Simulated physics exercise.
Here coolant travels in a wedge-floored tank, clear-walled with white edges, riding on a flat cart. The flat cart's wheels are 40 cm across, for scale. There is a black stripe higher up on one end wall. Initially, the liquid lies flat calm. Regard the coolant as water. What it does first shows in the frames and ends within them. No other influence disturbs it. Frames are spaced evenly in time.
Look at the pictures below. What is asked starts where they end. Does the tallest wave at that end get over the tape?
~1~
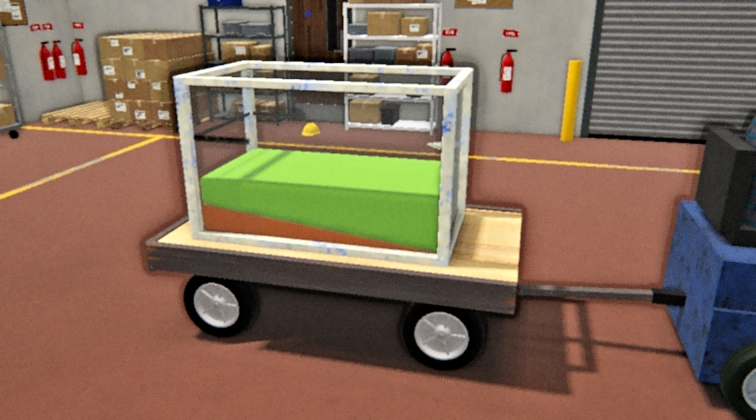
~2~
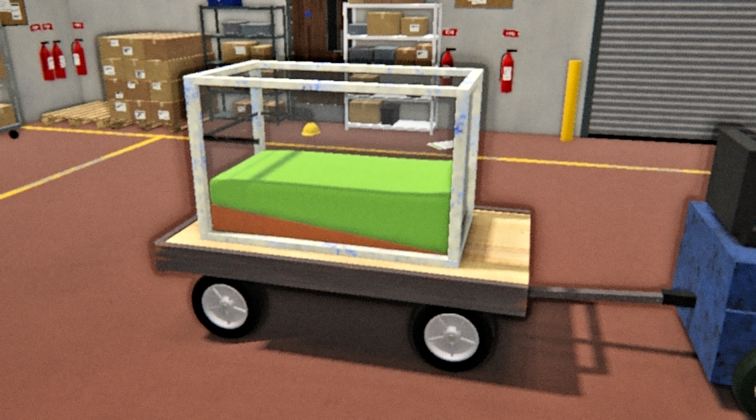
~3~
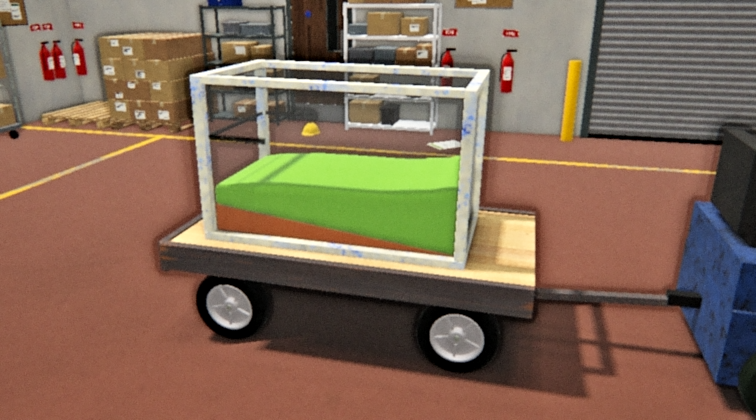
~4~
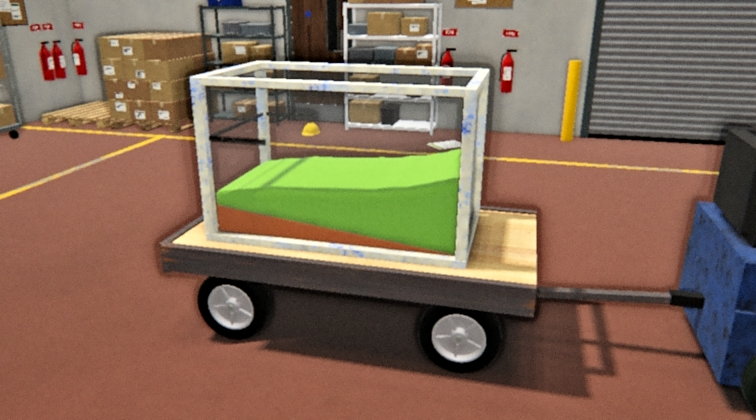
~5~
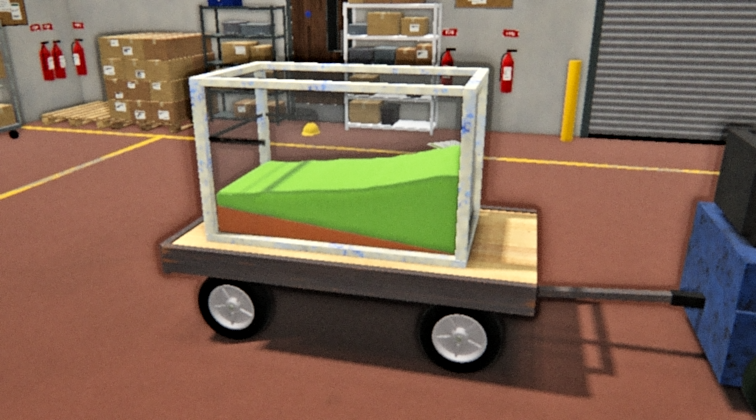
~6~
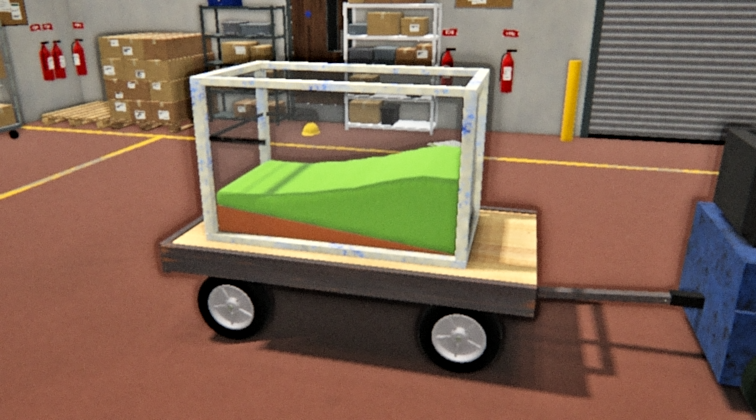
High enough.
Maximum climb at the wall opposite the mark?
Peak level: Approx. 42 cm.
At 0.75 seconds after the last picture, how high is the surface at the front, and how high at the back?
The level sits near 24 cm in front and near 42 cm behind.
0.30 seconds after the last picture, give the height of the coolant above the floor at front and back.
Around 32 cm toward the front, with 22 cm behind.
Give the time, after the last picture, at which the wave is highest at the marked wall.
I'd say close to 0.8 seconds.
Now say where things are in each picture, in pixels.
In the first picture, the coolant reaches (428, 190) at the front end; it reaches (219, 175) at the back end; no slope yet; the front is on the right, levels are read along the near wall; the black line, on the back wall, is at (211, 139); a wheel hub at (213, 308).
In the second picture, the coolant reaches (439, 191) at the front end; it reaches (228, 175) at the back end; no slope yet.
In the third picture, the coolant reaches (445, 183) at the front end; it reaches (234, 180) at the back end; it is heaped 4° towards the front.
In the fourth picture, the coolant reaches (447, 175) at the front end; it reaches (235, 186) at the back end; it is heaped 7° towards the front.
In the fifth picture, the coolant reaches (446, 171) at the front end; it reaches (235, 189) at the back end; it is heaped 9° towards the front.
In the sixth picture, the coolant reaches (447, 174) at the front end; it reaches (235, 189) at the back end; it is heaped 8° towards the front; a wheel hub at (228, 310).
Then, 0.30 s after the last picture, it stands 22 cm high behind and 32 cm in front; all of it is still inside.
Then, 0.75 s after the last picture, it stands 42 cm high behind and 25 cm in front; all of it is still inside.
Then, 1.20 s after the last picture, it stands 31 cm high behind and 23 cm in front; all of it is still inside.
Then, 2.99 s after the last picture, the waves are smaller; the highest at the back wall was 53 cm, at 0.80 s after the last picture, against a line at 50 cm.
